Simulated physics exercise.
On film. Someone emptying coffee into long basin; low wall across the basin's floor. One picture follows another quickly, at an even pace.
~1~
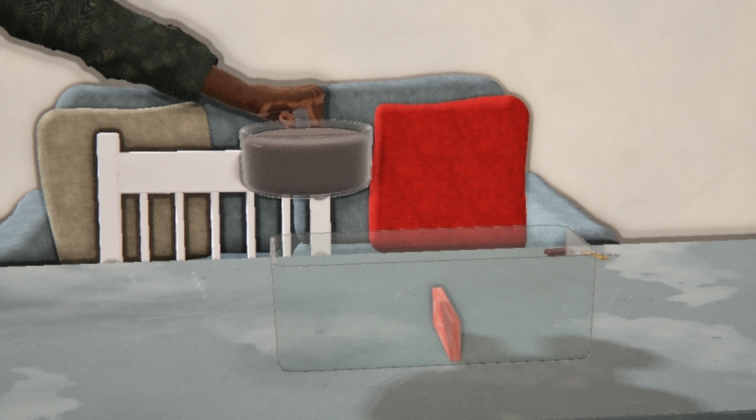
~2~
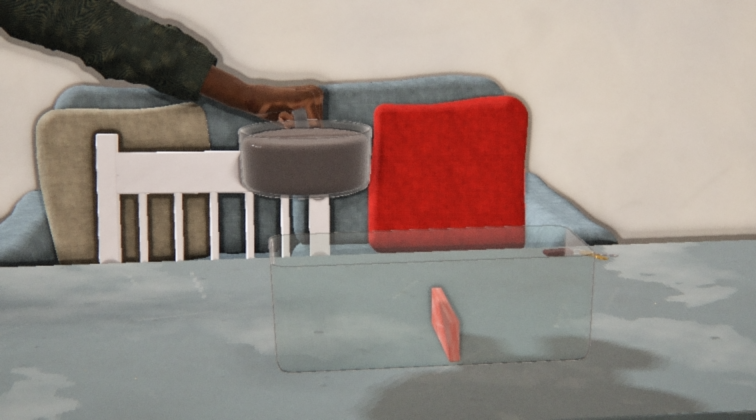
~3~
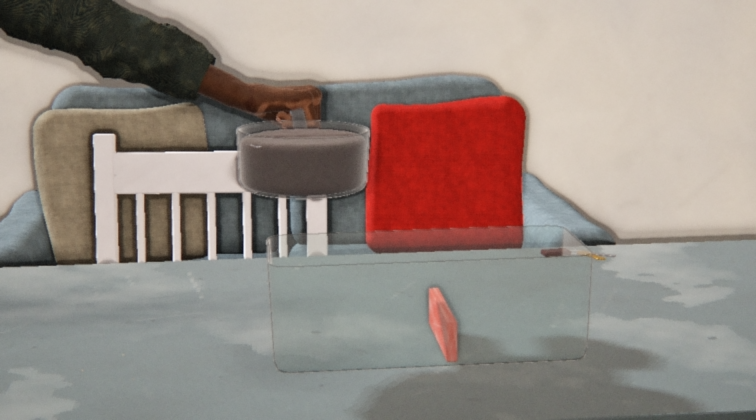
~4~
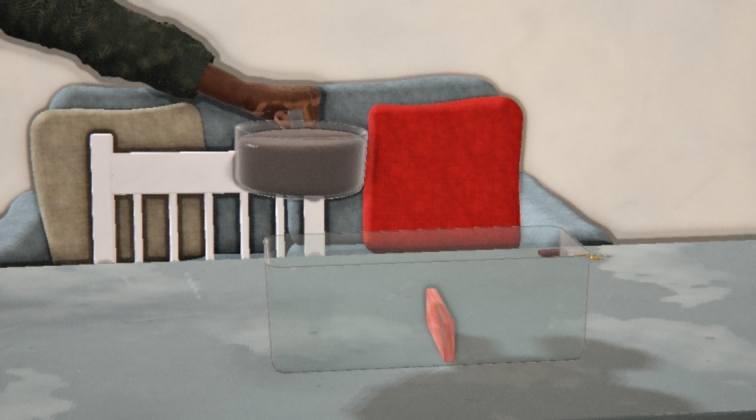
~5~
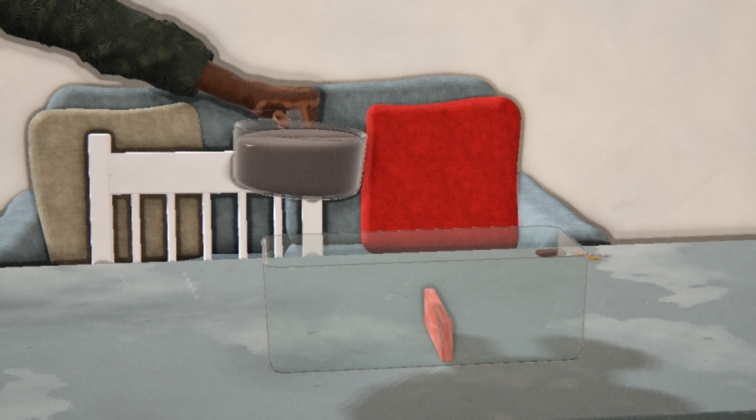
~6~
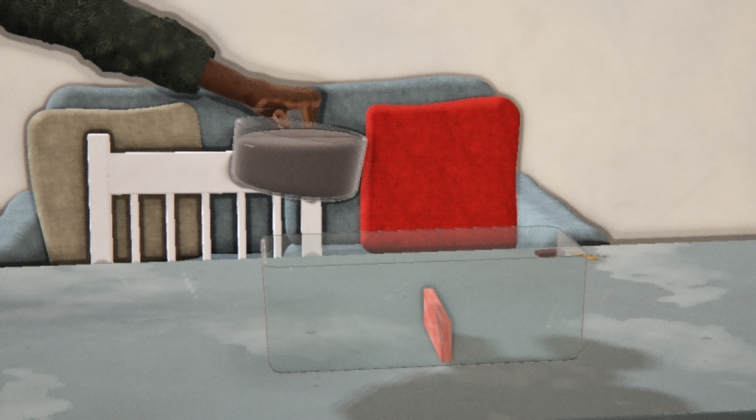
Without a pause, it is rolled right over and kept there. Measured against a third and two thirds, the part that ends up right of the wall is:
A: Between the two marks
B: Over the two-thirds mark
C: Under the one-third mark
Under the one-third mark (C).
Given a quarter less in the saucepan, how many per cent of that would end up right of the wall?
About 5 in a hundred.
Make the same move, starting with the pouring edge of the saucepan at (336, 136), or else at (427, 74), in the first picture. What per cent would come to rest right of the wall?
Around 5 percent first, around 85 percent second.
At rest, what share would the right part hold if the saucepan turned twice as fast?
Around 10 per cent ends up there.
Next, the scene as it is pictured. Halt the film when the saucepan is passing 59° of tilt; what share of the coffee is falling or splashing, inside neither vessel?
Airborne share: Approx. 30 %.
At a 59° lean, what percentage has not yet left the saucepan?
Roughly 55 percent.
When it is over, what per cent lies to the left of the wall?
Around 80 percent.
A moment on, the saucepan is tipped part way and 56 per cent is still to pour, 15 is left of the wall and 2 right of it.
Next, the saucepan is tipped on its side and 11 per cent is still to pour, 62 is left of the wall and 21 right of it.
Then the saucepan is tipped on its side and 1 per cent is still to pour, 76 is left of the wall and 21 right of it.
Later the saucepan is tipped on its side and 0 per cent is still to pour, 77 is left of the wall and 22 right of it.
At rest 78 per cent lies left of the wall, 22 right of it and 1 outside.
